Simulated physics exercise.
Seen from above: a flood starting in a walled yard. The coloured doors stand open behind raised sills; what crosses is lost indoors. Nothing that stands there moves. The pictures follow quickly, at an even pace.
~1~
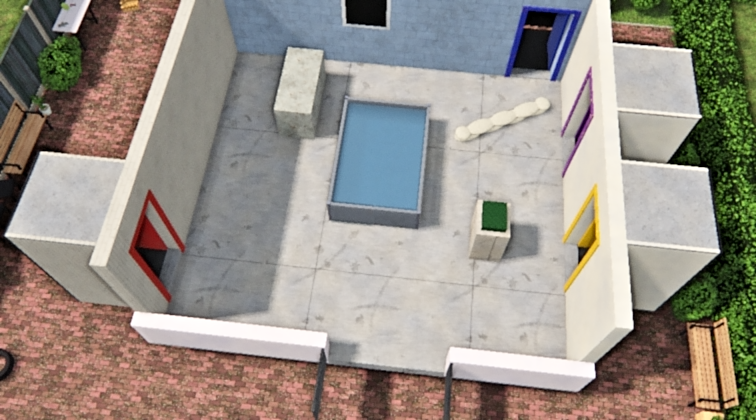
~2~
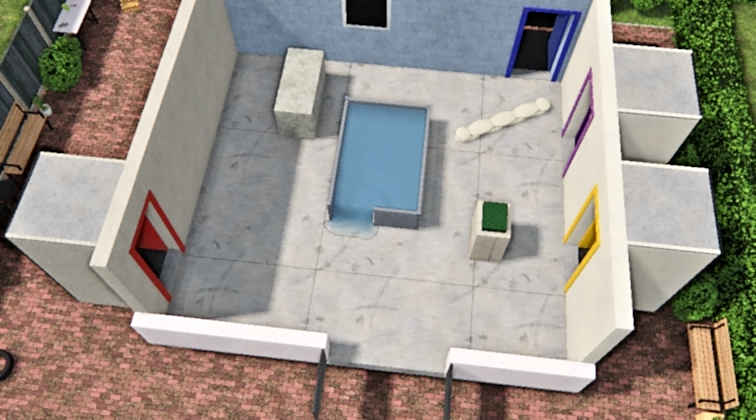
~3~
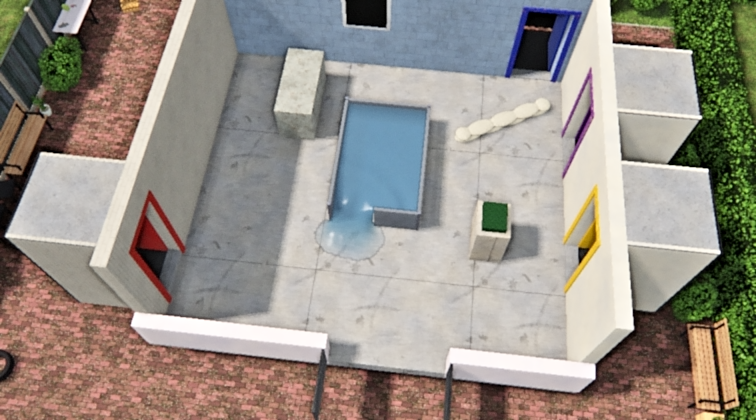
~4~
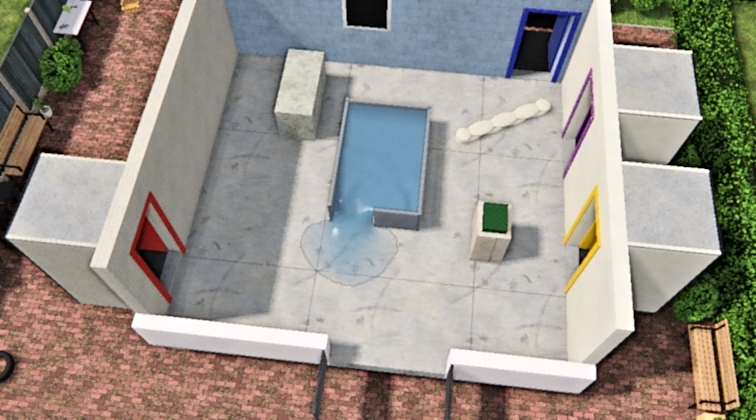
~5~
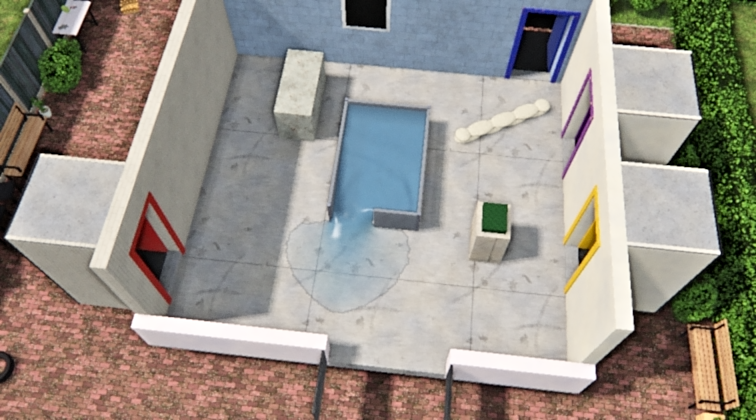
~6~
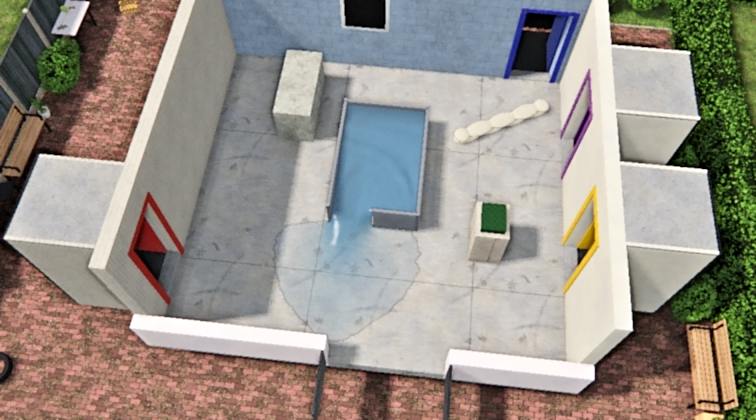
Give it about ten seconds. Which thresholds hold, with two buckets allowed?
The yellow door admits no more than that; the red door admits no more than that; the purple door admits no more than that; the blue door admits no more than that.
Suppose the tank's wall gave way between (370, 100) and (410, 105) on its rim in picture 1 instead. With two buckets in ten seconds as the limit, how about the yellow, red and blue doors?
One by one: The yellow one takes less, the red one holds, the blue one is over.
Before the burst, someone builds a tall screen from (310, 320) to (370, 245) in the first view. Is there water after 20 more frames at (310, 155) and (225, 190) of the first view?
In turn: Not flooded, covered.
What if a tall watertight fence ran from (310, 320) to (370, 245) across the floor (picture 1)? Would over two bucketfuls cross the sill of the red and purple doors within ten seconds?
Red takes more; purple holds.
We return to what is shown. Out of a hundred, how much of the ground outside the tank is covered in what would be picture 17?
Close to 25 %.
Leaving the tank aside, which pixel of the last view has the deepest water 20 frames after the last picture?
Near (162, 329).
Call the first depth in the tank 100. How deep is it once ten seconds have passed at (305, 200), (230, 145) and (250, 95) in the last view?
About 8, 4 and 12 per cent.
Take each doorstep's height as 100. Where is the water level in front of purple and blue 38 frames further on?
Roughly 0 per cent, then 0 per cent.
A moment on, water covers 20 % of the floor; the yellow door not reached, the red door not reached, the purple door not reached, the blue door not reached.
Next, water covers 25 % of the floor; the yellow door not reached, the red door wet at the sill, nothing in, the purple door not reached, the blue door not reached.
Then, water covers 25 % of the floor; the yellow door not reached, the red door under two buckets in, the purple door not reached, the blue door not reached.
Later, water covers 45 % of the floor; the yellow door not reached, the red door under two buckets in, the purple door not reached, the blue door not reached.
In the end, water covers 55 % of the floor; the yellow door not reached, the red door under two buckets in, the purple door not reached, the blue door not reached.
